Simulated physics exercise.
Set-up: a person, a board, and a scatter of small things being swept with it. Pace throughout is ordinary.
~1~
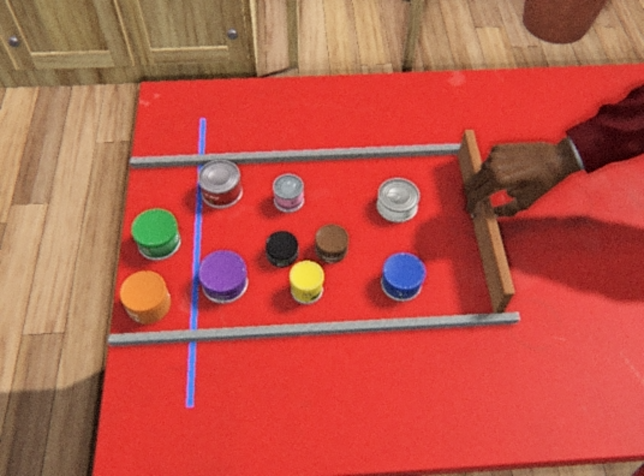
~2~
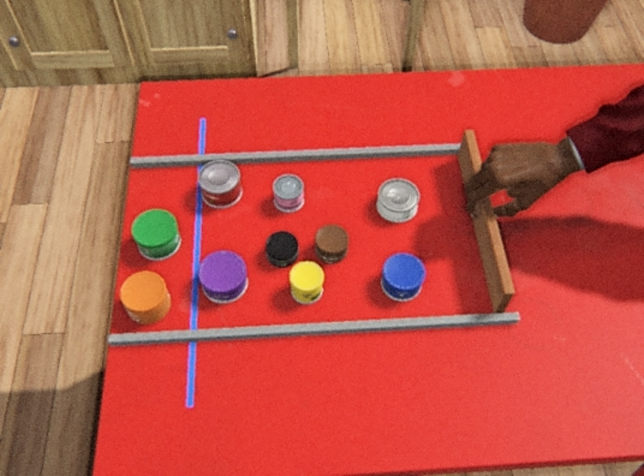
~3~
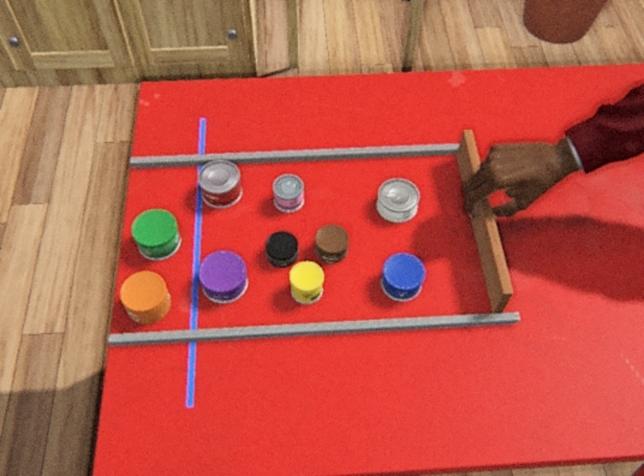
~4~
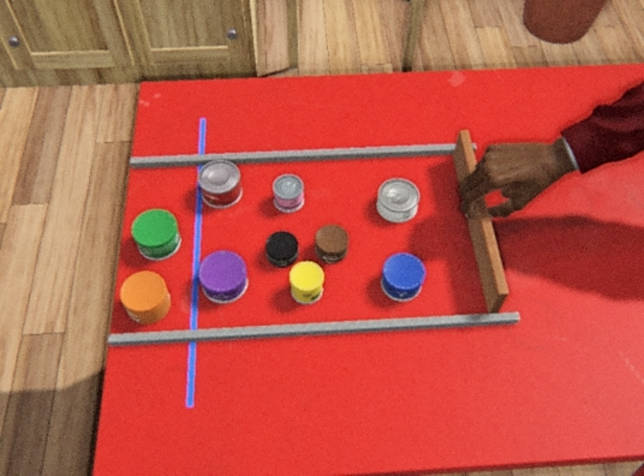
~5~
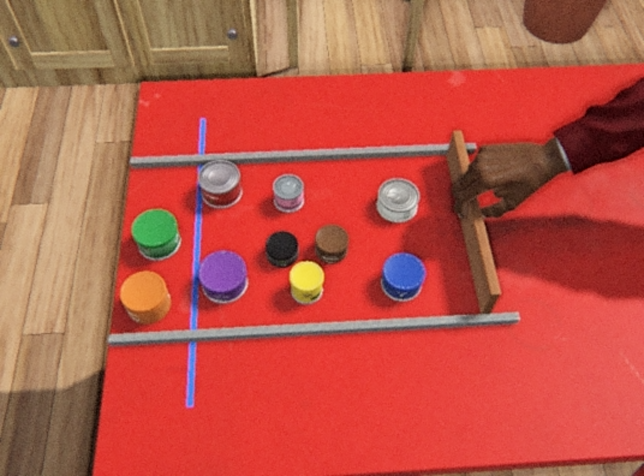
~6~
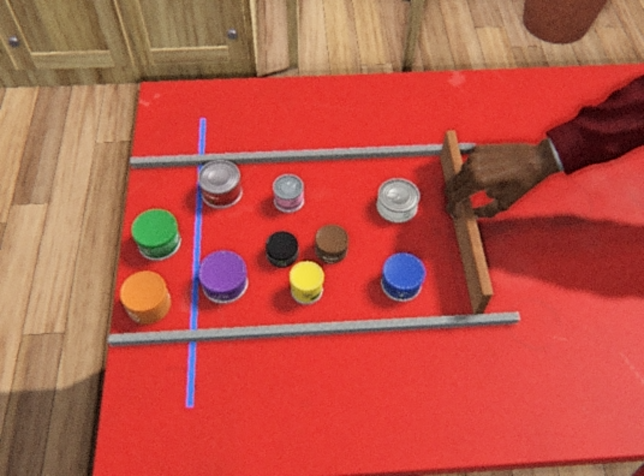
A wooden board, gripped by a hand at the right of a red tabletop, stays still at first, then slides slightly left between two grey rails. The scattered coloured tins and tubs, and the blue line of tape crossing the rails on the left, do not move, and the board has not touched any of them.
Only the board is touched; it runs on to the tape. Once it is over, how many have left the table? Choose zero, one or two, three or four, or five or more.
One or two of them have left the table.
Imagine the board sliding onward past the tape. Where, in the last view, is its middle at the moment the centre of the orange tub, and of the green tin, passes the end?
Roughly (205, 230); roughly (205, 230).
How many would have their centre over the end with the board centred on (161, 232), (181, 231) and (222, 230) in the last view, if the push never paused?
By position: 6 / 3 / 0.
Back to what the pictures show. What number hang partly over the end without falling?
Things overhanging at the end: 1.
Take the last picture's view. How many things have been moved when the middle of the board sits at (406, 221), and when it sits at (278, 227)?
It comes to 2 for the first spot, 8 for the other.
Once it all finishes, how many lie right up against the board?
It touches 3.
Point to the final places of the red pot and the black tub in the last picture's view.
(132, 176), and the other (149, 241).
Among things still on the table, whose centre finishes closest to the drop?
It is the red pot.
A little later, none off yet; orange tub at rest near (146, 298); green tin at rest near (157, 235); red pot at rest near (221, 184).
When it is over, the number that fall off is one or two; down, green tin and orange tub.
